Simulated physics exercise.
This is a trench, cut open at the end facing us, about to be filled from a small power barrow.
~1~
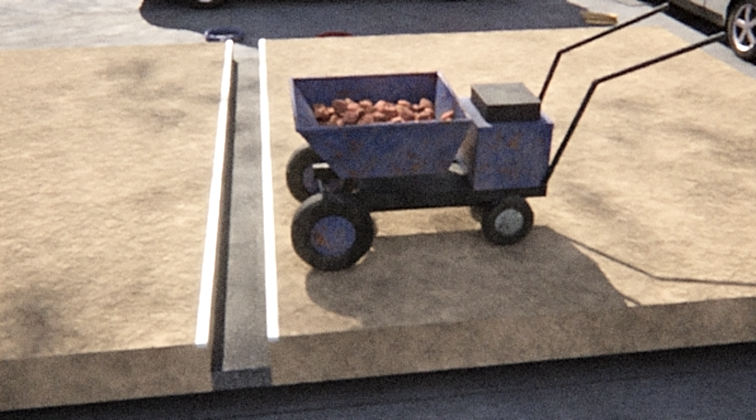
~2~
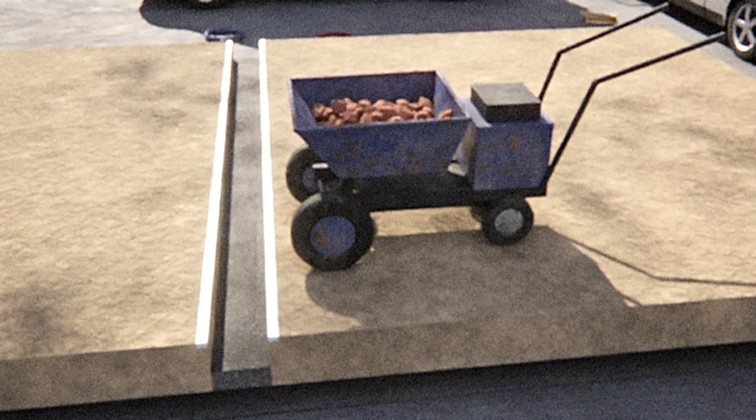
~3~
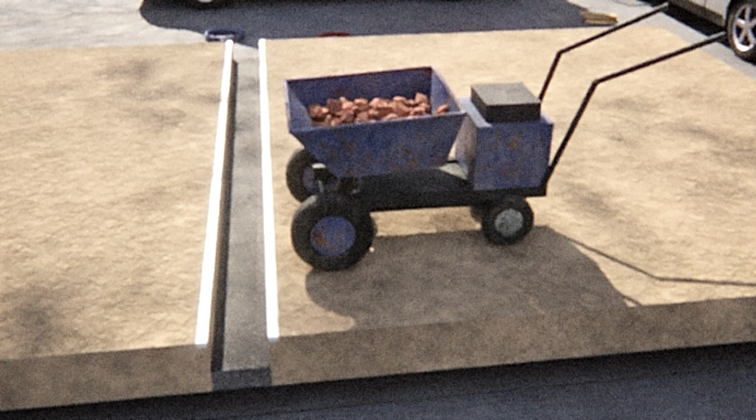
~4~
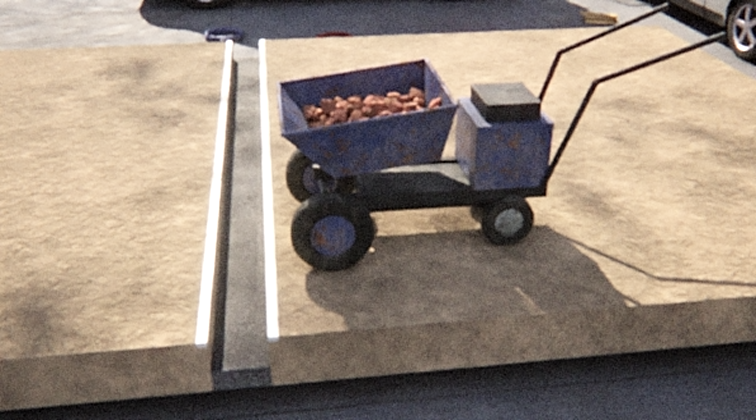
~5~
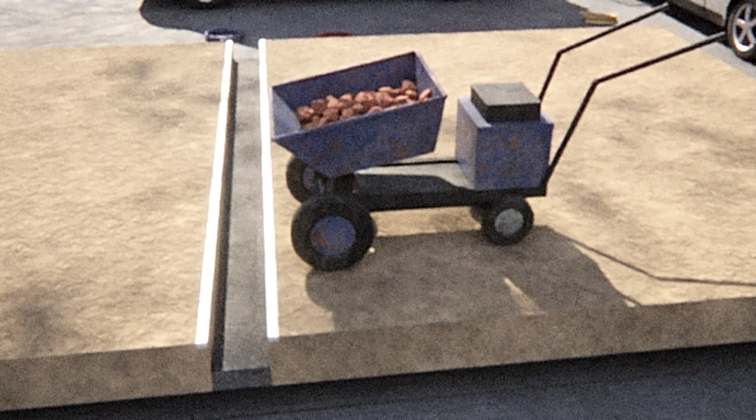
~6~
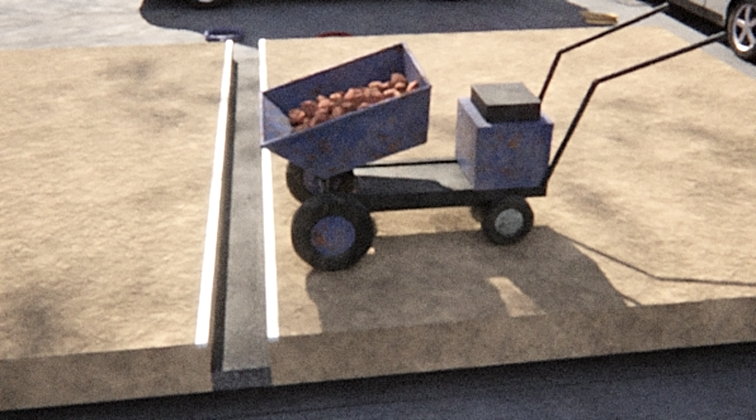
The blue skip of a small four-wheeled barrow, loaded with reddish rubble, sits level beside a narrow trench, then gradually tilts toward the left, its rear end rising away from the barrow's flat base while the wheels stay still.
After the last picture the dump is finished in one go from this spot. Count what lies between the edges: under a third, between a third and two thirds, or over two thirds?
It catches under a third.
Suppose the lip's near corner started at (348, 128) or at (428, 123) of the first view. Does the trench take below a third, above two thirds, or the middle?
First beyond two thirds, then one to two thirds.
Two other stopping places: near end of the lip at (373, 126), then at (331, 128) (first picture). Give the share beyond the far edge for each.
Roughly 0 per cent, and 40 per cent.
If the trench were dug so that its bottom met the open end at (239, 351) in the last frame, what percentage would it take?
Near 10 %.
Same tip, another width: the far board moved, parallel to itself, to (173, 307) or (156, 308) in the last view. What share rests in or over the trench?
About 50 and 80 per cent.
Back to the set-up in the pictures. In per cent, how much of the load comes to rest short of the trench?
Roughly 0 in a hundred.
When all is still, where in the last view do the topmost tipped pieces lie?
Close to (186, 227).
Shortly afterwards, skip tipped steeply; the whole lot in the skip.
Next, skip tipped right over; near two thirds in the skip; near a quarter beyond it; only a few falling.
Some moments later, skip tipped right over; a little in the skip; only a few in or heaped over the trench; the bulk beyond it.
In the end, skip tipped right over; a little in the skip; a little in or heaped over the trench; the bulk beyond it.
